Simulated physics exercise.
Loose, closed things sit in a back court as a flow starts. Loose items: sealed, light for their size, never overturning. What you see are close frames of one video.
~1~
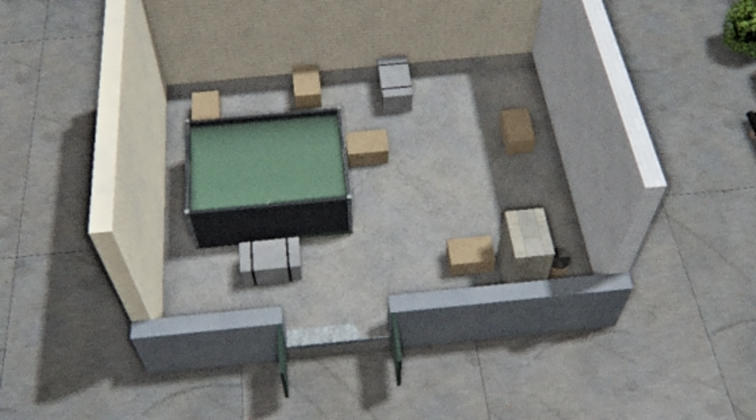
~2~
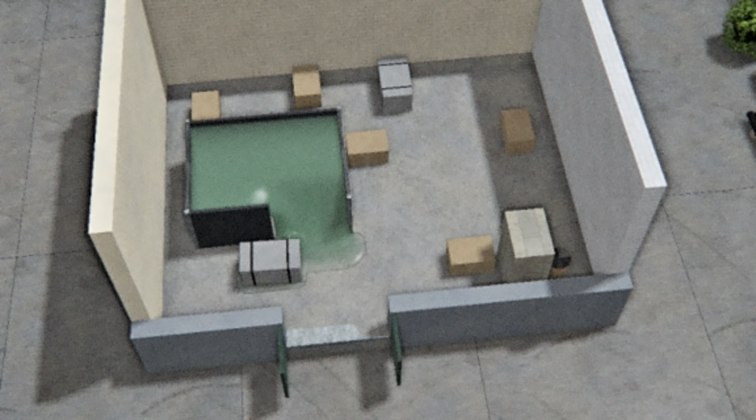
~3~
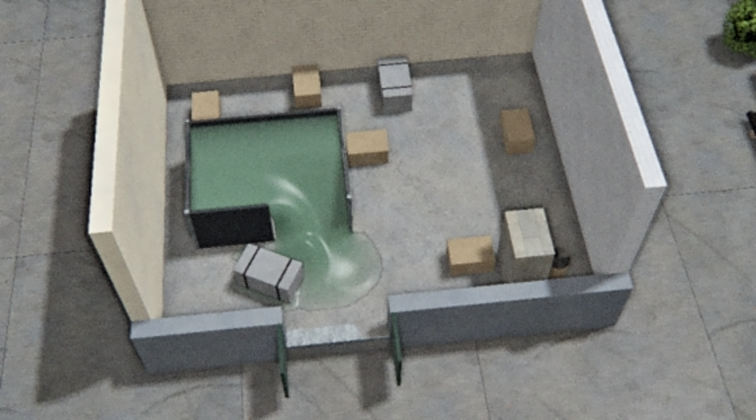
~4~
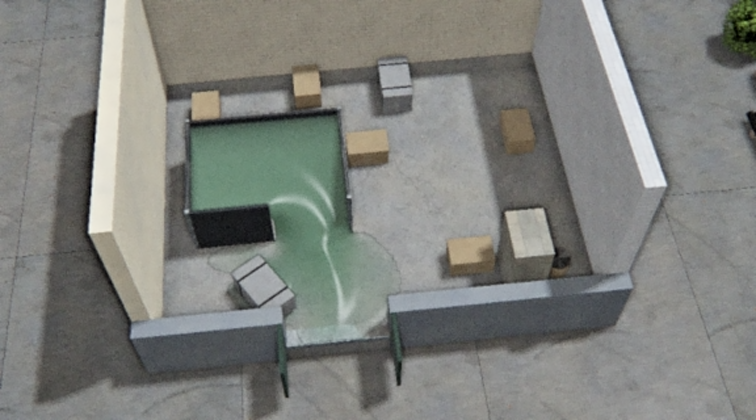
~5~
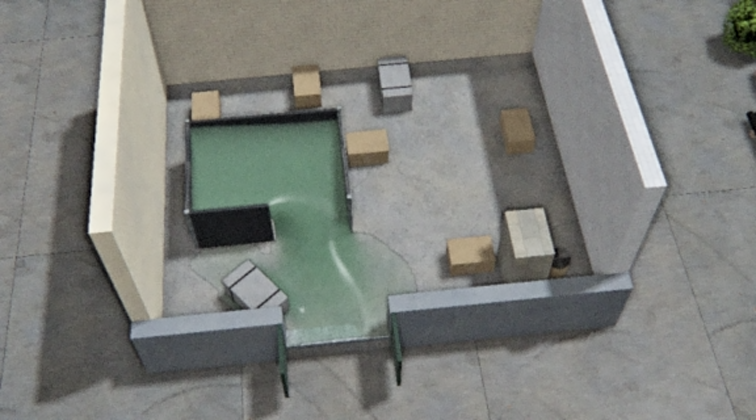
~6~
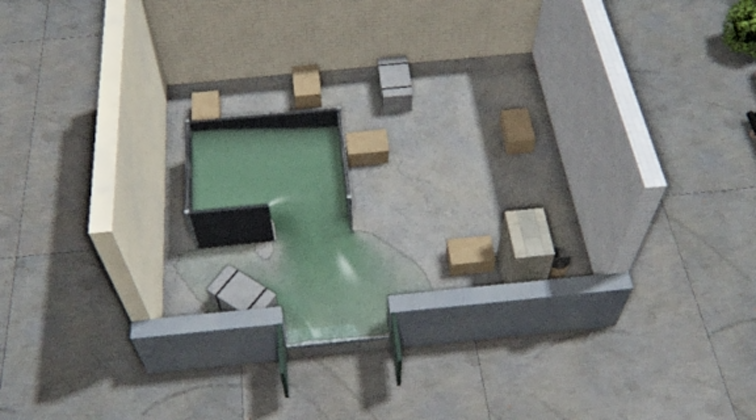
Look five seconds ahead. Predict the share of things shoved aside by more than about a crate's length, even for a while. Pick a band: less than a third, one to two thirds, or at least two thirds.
The fraction is less than a third of them.
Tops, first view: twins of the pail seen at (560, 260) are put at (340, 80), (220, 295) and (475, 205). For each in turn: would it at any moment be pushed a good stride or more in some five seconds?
One by one: Hardly budges; knocked well away; knocked well away.
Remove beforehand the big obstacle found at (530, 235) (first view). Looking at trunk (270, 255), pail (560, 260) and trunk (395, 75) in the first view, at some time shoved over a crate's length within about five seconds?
Here's how it goes one after another: Traveled a good way, traveled a good way and remained close.
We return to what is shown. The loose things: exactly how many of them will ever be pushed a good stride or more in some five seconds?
Total: 2.
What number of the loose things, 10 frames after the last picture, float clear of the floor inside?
Tally: 0.
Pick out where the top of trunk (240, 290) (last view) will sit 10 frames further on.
(192, 276).
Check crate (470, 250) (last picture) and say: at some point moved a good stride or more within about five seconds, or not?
For that one: Swept aside.
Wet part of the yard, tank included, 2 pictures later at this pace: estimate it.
30 per cent or so.
A moment on, 1 of 8 are well off their spots; 0 afloat.
Next, 1 of 8 are well off their spots; 0 afloat.
Later, 2 of 8 are well off their spots; 1 afloat.
In the end, 2 of 8 are well off their spots, and 2 have been at some point; 1 afloat.
